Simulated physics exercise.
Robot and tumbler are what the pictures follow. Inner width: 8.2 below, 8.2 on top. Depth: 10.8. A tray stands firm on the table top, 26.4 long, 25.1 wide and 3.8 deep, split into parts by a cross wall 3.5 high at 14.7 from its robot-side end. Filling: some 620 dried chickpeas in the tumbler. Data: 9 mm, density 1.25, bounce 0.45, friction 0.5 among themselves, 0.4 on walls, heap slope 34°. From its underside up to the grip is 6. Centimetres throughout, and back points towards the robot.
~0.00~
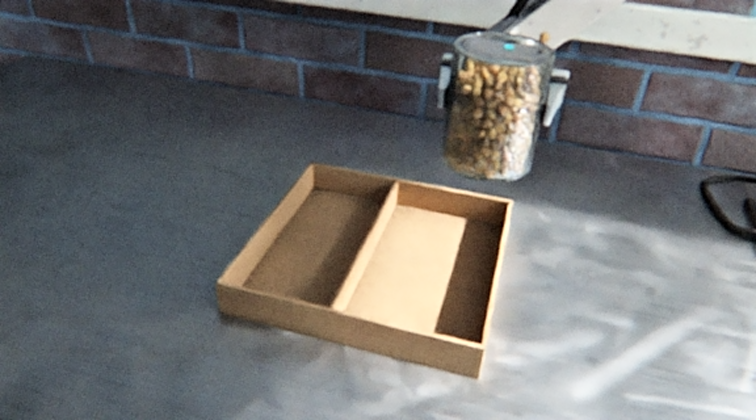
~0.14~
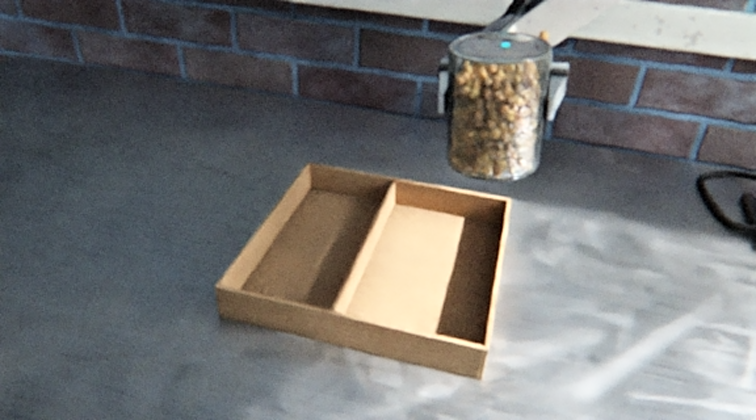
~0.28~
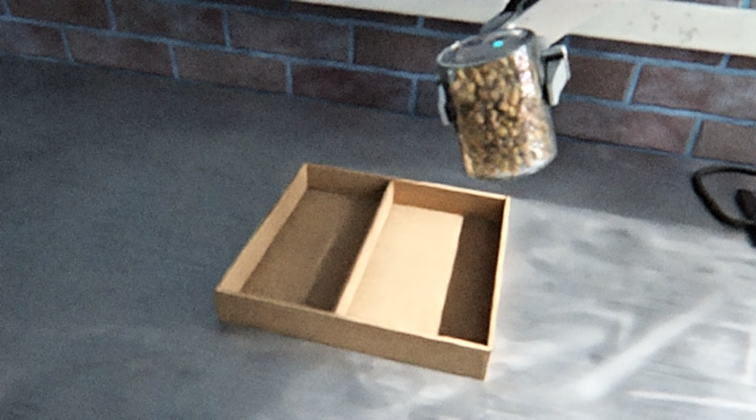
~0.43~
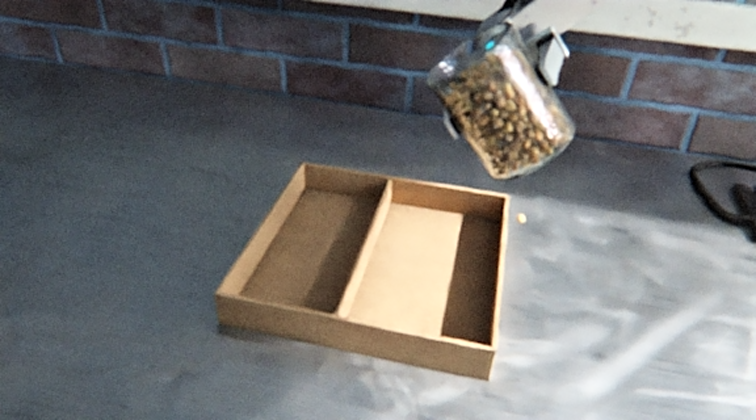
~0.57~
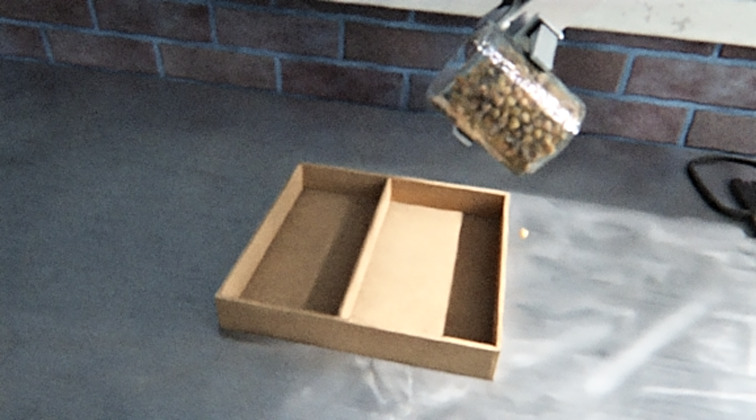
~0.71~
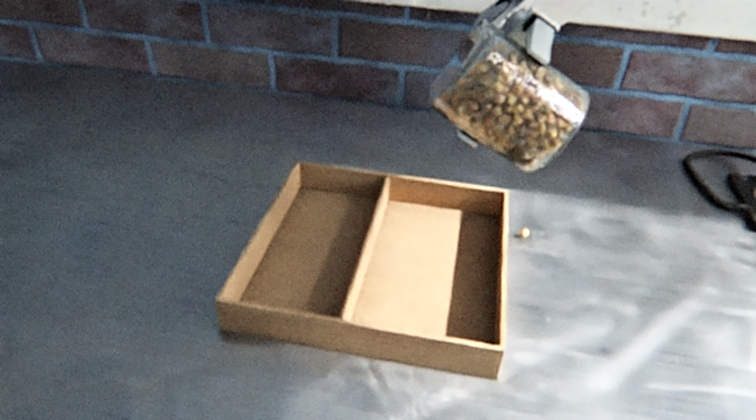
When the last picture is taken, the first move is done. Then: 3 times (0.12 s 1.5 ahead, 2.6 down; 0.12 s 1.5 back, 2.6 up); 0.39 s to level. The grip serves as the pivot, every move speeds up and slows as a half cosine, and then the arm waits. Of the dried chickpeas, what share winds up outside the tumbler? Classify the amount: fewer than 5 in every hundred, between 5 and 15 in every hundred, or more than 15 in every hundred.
Fewer than 5 in every hundred.
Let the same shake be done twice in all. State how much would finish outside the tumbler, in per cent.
Roughly 0 in a hundred.
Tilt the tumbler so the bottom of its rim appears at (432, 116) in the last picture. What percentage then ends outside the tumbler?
It comes out near 10 percent.
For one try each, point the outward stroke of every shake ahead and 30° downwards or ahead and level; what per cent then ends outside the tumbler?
First try about 5 %, second try about 15 %.
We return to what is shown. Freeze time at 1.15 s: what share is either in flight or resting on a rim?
Some 0 percent.
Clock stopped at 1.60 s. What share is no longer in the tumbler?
0 %.
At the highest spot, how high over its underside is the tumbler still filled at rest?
It reaches close to 10.5 cm in the end.
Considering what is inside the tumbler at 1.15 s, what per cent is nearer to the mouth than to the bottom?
Some 40 per cent.
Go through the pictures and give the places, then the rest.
The first picture shows tumbler middle at (494, 108), level; upper third of the load around (498, 91), from x 450 to 545, top at y 35; 621 in the tumbler.
The second picture shows tumbler middle at (495, 107), tilted 6° forward; upper third of the load around (499, 90), from x 455 to 545, top at y 35; 620 in the tumbler, 1 in flight or on a rim.
The third picture shows tumbler middle at (498, 106), tilted 21° forward; upper third of the load around (503, 90), from x 455 to 550, top at y 65; 620 in the tumbler, 1 in flight or on a rim.
The fourth picture shows tumbler middle at (502, 104), tilted 40° forward; upper third of the load around (508, 88), from x 450 to 565, top at y 55; 620 in the tumbler, 1 in flight or on a rim.
The fifth picture shows tumbler middle at (505, 102), tilted 55° forward; upper third of the load around (512, 86), from x 455 to 575, top at y 50; 620 in the tumbler, 1 on the table or floor.
The sixth picture shows tumbler middle at (507, 99), tilted 61° forward; upper third of the load around (516, 82), from x 445 to 575, top at y 50; 620 in the tumbler, 1 on the table or floor.
After 1.15 s, tilted 61° forward, highest piece 24 above the table; 616 in the tumbler, 1 in the robot-side part, 1 in the far-side part, 1 on the table or floor, 2 in flight or on a rim.
After 1.60 s, tilted 37° forward, highest piece 25 above the table; 616 in the tumbler, 4 in the far-side part, 1 on the table or floor.
After 2.02 s, level, highest piece 27 above the table; 616 in the tumbler, 4 in the far-side part, 1 on the table or floor.
After 3.07 s, level, highest piece 27 above the table; 616 in the tumbler, 4 in the far-side part, 1 on the table or floor.
At rest, 616 in the tumbler, 4 in the far-side part, 1 on the table or floor. That is 1 % outside the tumbler.
